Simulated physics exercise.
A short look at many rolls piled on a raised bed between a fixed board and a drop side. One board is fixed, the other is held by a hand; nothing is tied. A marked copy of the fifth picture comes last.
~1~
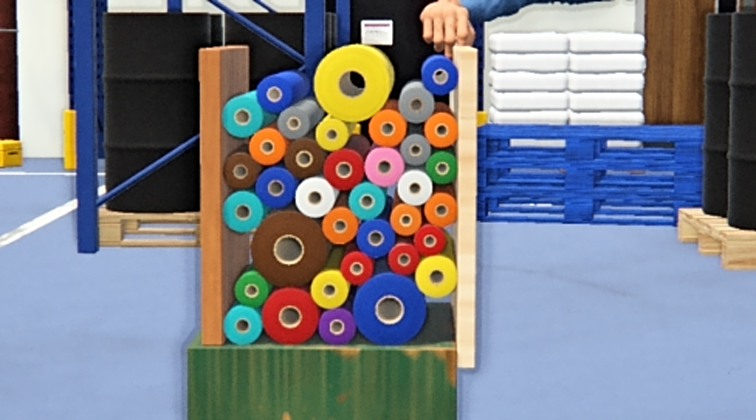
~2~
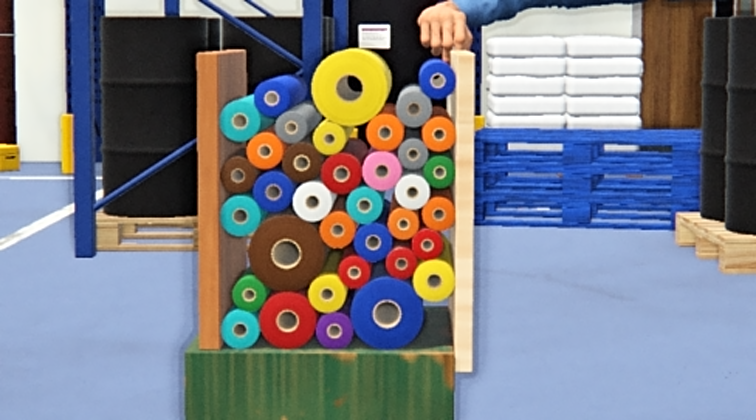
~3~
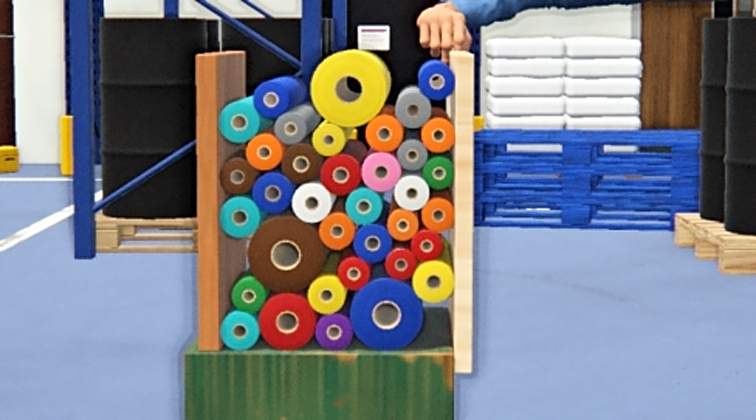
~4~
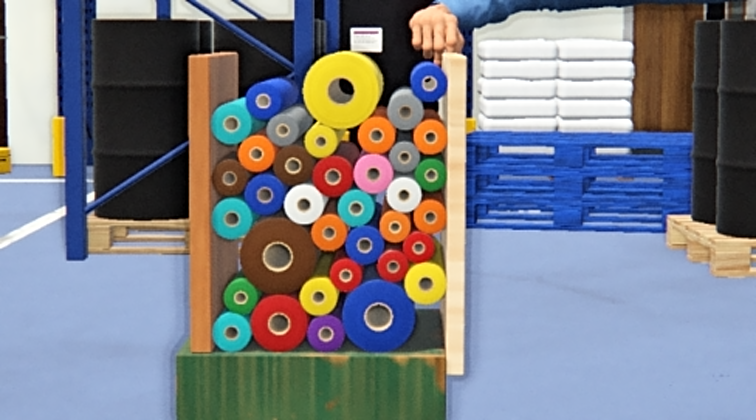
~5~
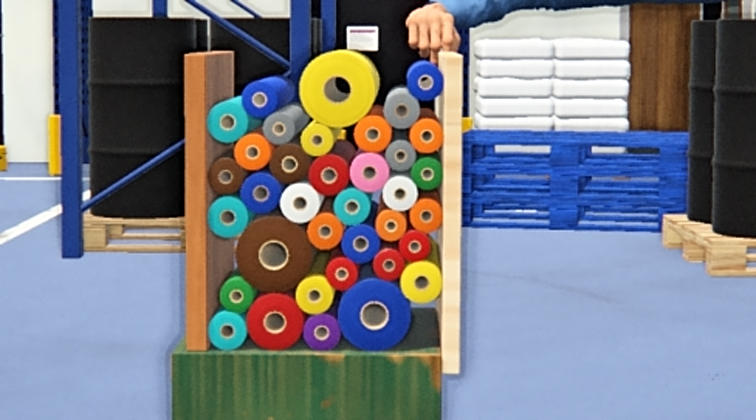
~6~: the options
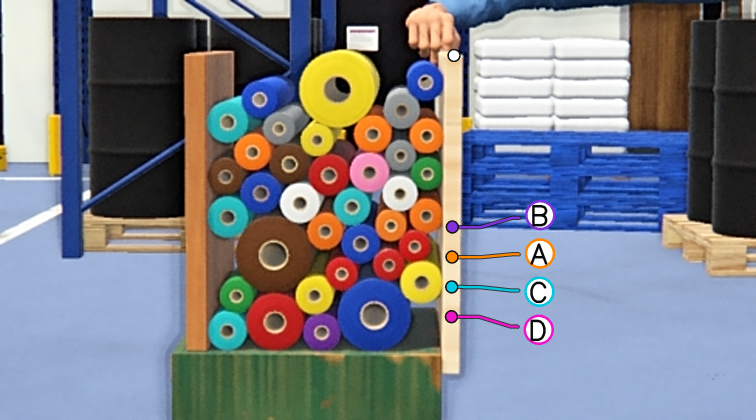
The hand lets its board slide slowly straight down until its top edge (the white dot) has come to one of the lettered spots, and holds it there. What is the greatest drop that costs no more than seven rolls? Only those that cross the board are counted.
The answer is mark B.
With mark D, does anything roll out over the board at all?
Yes, at D.
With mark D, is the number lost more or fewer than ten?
More than ten.
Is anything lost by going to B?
Yes, at B.
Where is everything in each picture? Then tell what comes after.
A red roll (430, 241); a turquoise roll (367, 201); a blue roll (276, 188), in the first frame.
A blue roll (273, 192); an orange roll (439, 134), in the second frame.
A grey roll (291, 128); a blue roll (271, 99), in the third frame.
Side board (452, 200), in the fourth frame.
A red roll (342, 274); a red roll (415, 247); a turquoise roll (352, 207), in the fifth frame.
On the marked copy, A at (452, 257); B at (452, 227); C at (452, 287); D at (451, 316); the white dot at (454, 55).
With B. Early on, top of the board (445, 130).
Further on, top of the board (444, 212).
At the end, top of the board (444, 226), about four out over the board.
As for the rest, A more than seven out over the board; C more than seven out over the board; D more than seven out over the board.
